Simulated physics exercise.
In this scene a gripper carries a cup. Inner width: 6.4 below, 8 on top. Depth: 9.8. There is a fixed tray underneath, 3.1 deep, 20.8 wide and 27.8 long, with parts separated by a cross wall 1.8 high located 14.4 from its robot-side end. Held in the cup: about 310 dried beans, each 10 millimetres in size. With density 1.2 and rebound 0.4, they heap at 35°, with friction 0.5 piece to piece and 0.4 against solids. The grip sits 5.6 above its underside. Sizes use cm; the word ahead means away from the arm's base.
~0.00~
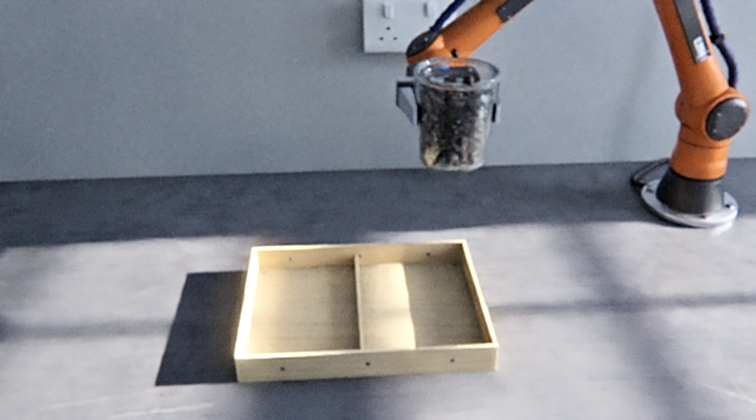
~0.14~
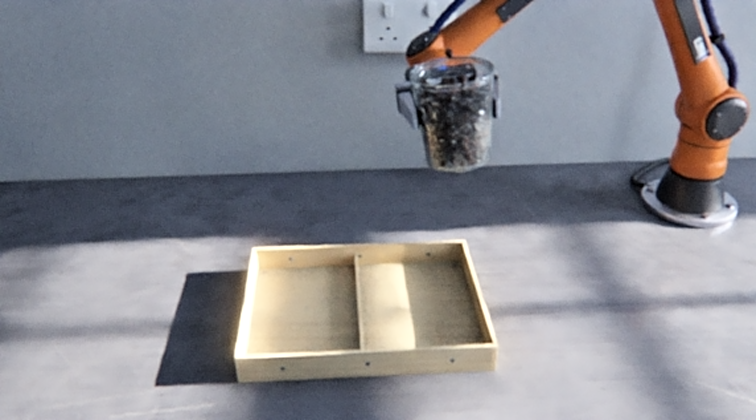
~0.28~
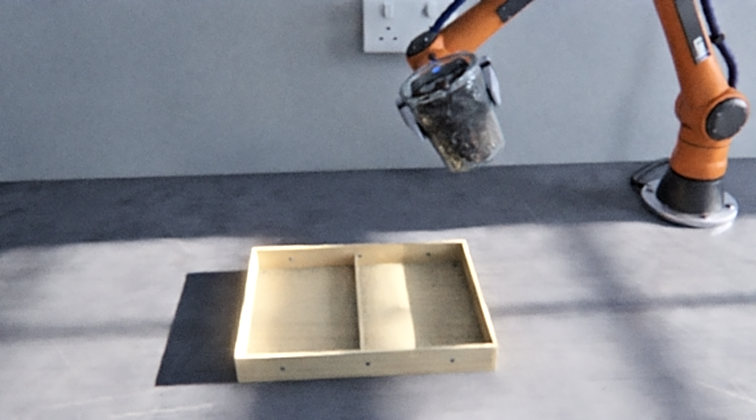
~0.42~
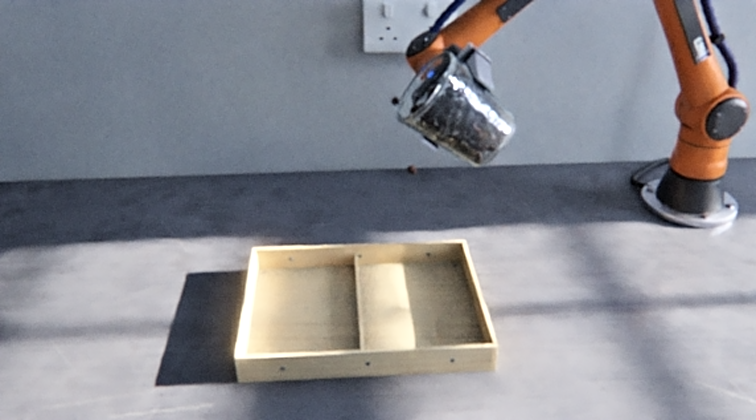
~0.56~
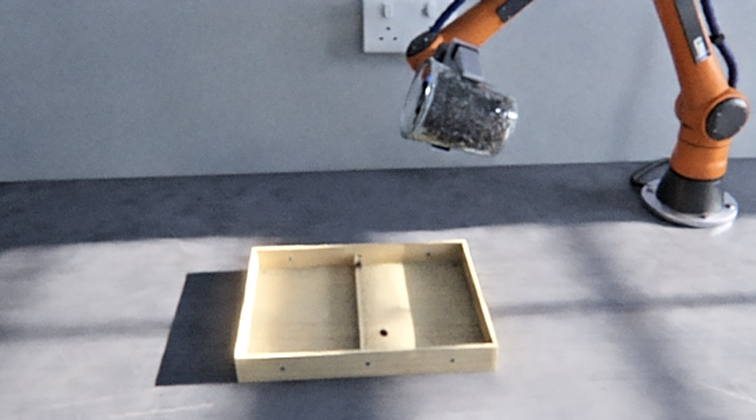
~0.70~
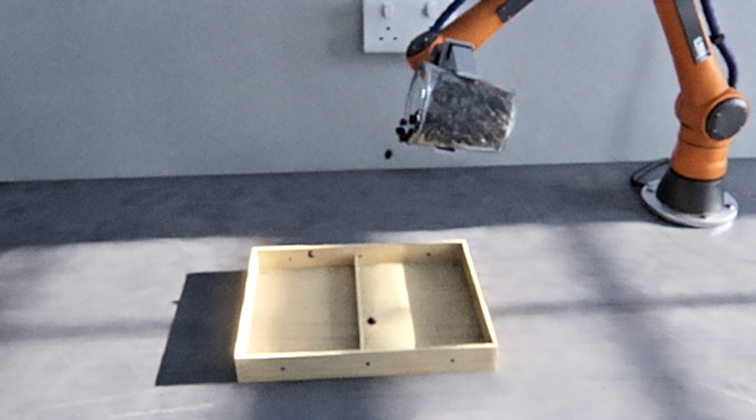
On a grey tabletop by a pale wall, an orange robot arm holds a clear cup of dark beans upright above a shallow wooden tray split by a divider. The arm tilts the cup leftward until it lies nearly on its side, and a few beans drop from its mouth.
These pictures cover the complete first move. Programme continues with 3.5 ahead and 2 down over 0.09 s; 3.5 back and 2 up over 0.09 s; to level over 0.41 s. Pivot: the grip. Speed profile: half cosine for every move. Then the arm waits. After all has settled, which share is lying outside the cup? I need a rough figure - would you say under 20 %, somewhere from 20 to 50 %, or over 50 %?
I would say somewhere from 20 to 50 %.
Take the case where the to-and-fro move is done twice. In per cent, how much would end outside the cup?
Roughly 45 percent.
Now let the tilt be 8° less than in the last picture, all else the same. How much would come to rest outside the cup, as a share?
About 20 percent.
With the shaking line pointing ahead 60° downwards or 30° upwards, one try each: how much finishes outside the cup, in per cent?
15 and 85 %.
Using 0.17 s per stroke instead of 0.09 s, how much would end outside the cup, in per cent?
Then about 10 per cent.
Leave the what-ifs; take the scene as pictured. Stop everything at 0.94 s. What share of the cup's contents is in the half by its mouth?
Mouth half share: Roughly 45 %.
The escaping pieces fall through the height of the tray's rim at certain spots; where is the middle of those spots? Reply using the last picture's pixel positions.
I'd put it somewhere near (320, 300).
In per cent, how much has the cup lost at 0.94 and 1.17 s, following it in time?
At the first time about 25 per cent, at the second about 30 per cent.
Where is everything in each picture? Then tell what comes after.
The first picture shows cup middle at (454, 117), level; upper third of the load around (455, 99), from x 425 to 490, top at y 55; 311 in the cup.
The second picture shows cup middle at (455, 117), tilted 7° forward; upper third of the load around (457, 98), from x 425 to 485, top at y 55.
The third picture shows cup middle at (457, 116), tilted 27° forward; upper third of the load around (457, 98), from x 415 to 495, top at y 55.
The fourth picture shows cup middle at (459, 115), tilted 50° forward; upper third of the load around (460, 98), from x 395 to 505, top at y 75; 309 in the cup, 2 in flight or on a rim.
The fifth picture shows cup middle at (461, 113), tilted 70° forward; upper third of the load around (460, 98), from x 360 to 505, top at y 80; 309 in the cup, 2 in the robot-side part.
The sixth picture shows cup middle at (461, 112), tilted 77° forward; upper third of the load around (466, 99), from x 310 to 505, top at y 85; 308 in the cup, 1 in the robot-side part, 1 in the far-side part, 1 in flight or on a rim.
After 0.94 s, tilted 74° forward, highest piece 28 above the table; 227 in the cup, 6 in the far-side part, 1 in the robot-side part, 77 in flight or on a rim.
After 1.17 s, tilted 15° forward, highest piece 30 above the table; 218 in the cup, 65 in the far-side part, 23 in the robot-side part, 2 on the table or floor, 3 in flight or on a rim.
After 1.49 s, level, highest piece 30 above the table; 218 in the cup, 65 in the far-side part, 23 in the robot-side part, 5 on the table or floor.
After 2.54 s, level, highest piece 30 above the table; 218 in the cup, 65 in the far-side part, 23 in the robot-side part, 5 on the table or floor.
At rest, 218 in the cup, 65 in the far-side part, 23 in the robot-side part, 5 on the table or floor. That is 30 % outside the cup.
